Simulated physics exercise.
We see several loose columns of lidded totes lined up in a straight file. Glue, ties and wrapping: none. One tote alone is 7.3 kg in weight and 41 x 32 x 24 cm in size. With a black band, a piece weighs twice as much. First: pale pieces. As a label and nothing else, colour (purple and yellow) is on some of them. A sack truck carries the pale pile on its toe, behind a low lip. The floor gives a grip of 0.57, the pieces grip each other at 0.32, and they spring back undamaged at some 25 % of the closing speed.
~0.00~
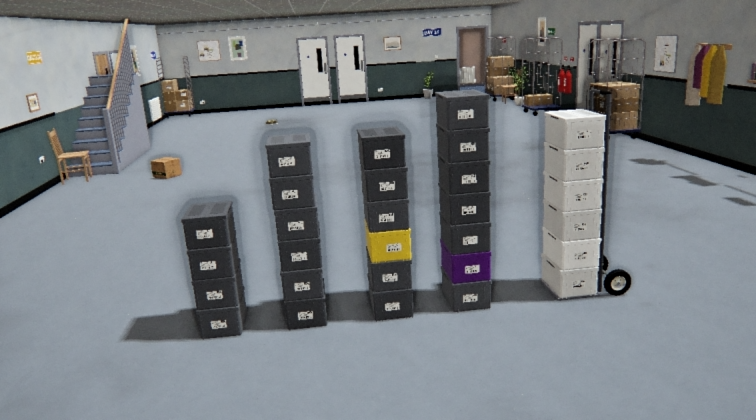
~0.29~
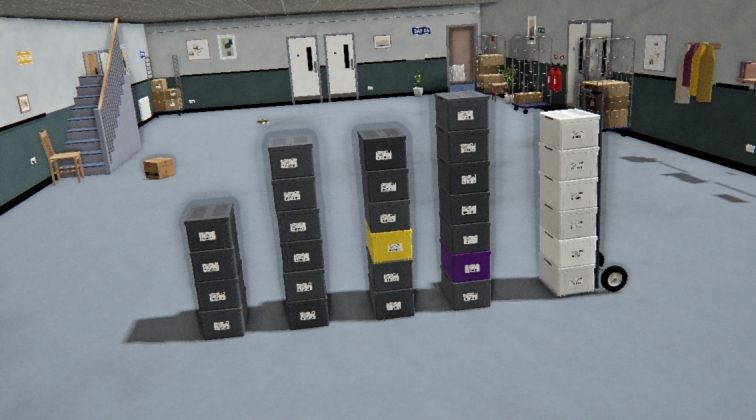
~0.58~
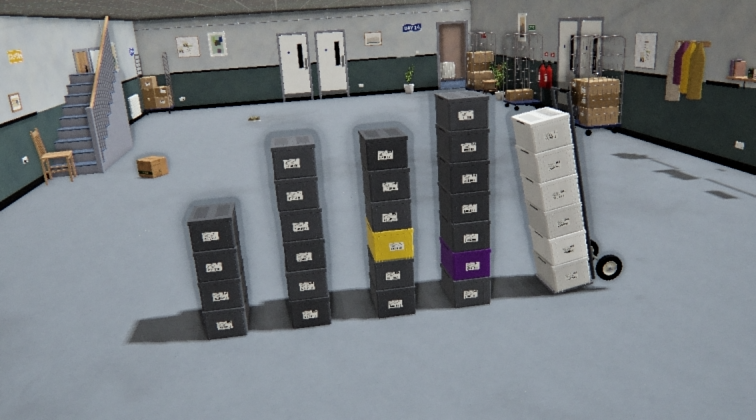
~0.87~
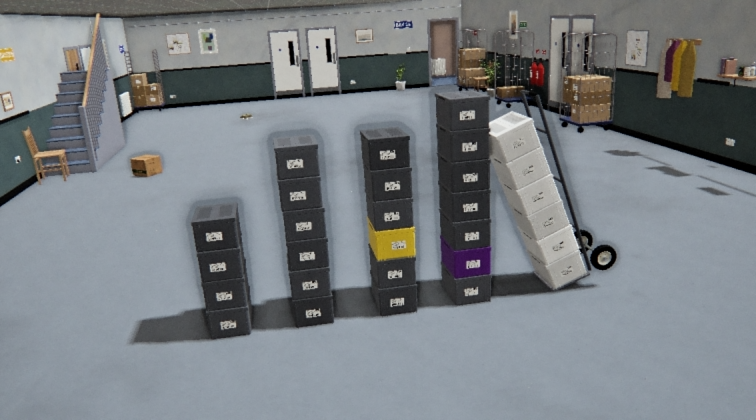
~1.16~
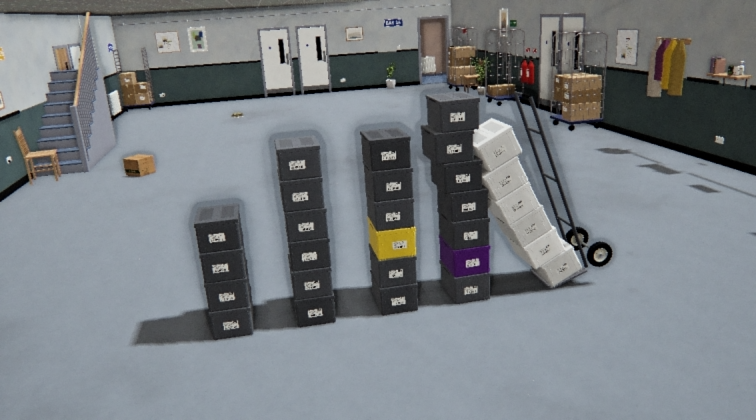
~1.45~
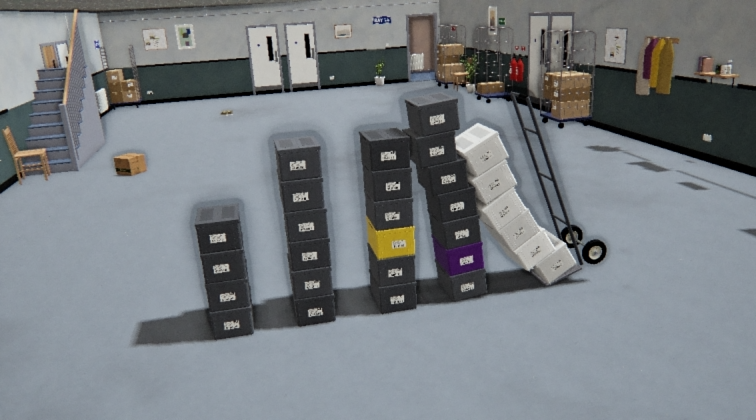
White stack of boxes on a hand truck tilting left against a row of dark stacks, pushing the nearest one askew.
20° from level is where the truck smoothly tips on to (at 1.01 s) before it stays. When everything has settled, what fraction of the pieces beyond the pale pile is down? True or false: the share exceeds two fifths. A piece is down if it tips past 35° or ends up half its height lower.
True.
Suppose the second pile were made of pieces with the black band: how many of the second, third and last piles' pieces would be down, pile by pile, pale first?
Counts down - second: 0; third: 0; last: 0.
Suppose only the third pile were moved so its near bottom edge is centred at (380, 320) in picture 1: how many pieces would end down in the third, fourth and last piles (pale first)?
Down counts: Third 6, fourth 6, last 3.
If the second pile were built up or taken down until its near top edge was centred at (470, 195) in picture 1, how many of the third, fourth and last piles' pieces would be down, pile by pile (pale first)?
In that case third 5, fourth 6, last 4.
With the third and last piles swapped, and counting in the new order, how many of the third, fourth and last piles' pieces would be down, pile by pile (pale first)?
Down per pile: Third 4, fourth 6, last 6.
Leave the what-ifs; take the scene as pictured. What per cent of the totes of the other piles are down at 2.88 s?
At that instant, 70 percent.
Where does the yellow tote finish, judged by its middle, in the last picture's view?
Roughly at (320, 266).
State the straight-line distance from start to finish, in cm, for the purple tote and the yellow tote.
Result: Purple at 40 cm, yellow at 60 cm.
After 1.90 s, 6 of the pale pile down; none of the 23 other totes down, 11 disturbed; purple tote 17° from how it stood; yellow tote 27 mm from its place.
After 2.42 s, 6 of the pale pile down; 4 of the 23 other totes down; purple tote 31° from how it stood; yellow tote 22° from how it stood.
After 2.88 s, 6 of the pale pile down; 16 of the 23 other totes down; purple tote 45° from how it stood, 9 cm lower; yellow tote 38° from how it stood, 15 cm lower.
After 3.40 s, 6 of the pale pile down; 22 of the 23 other totes down; purple tote 46° from how it stood, 9 cm lower; yellow tote 45° from how it stood, 18 cm lower.
In the end (5.1 s), 6 of the pale pile down; 22 of the 23 other totes down; purple tote 46° from how it stood, 10 cm lower; yellow tote 45° from how it stood, 19 cm lower. That is 96 per cent. From the last view, middles, purple tote near (420, 268), yellow tote near (320, 266).
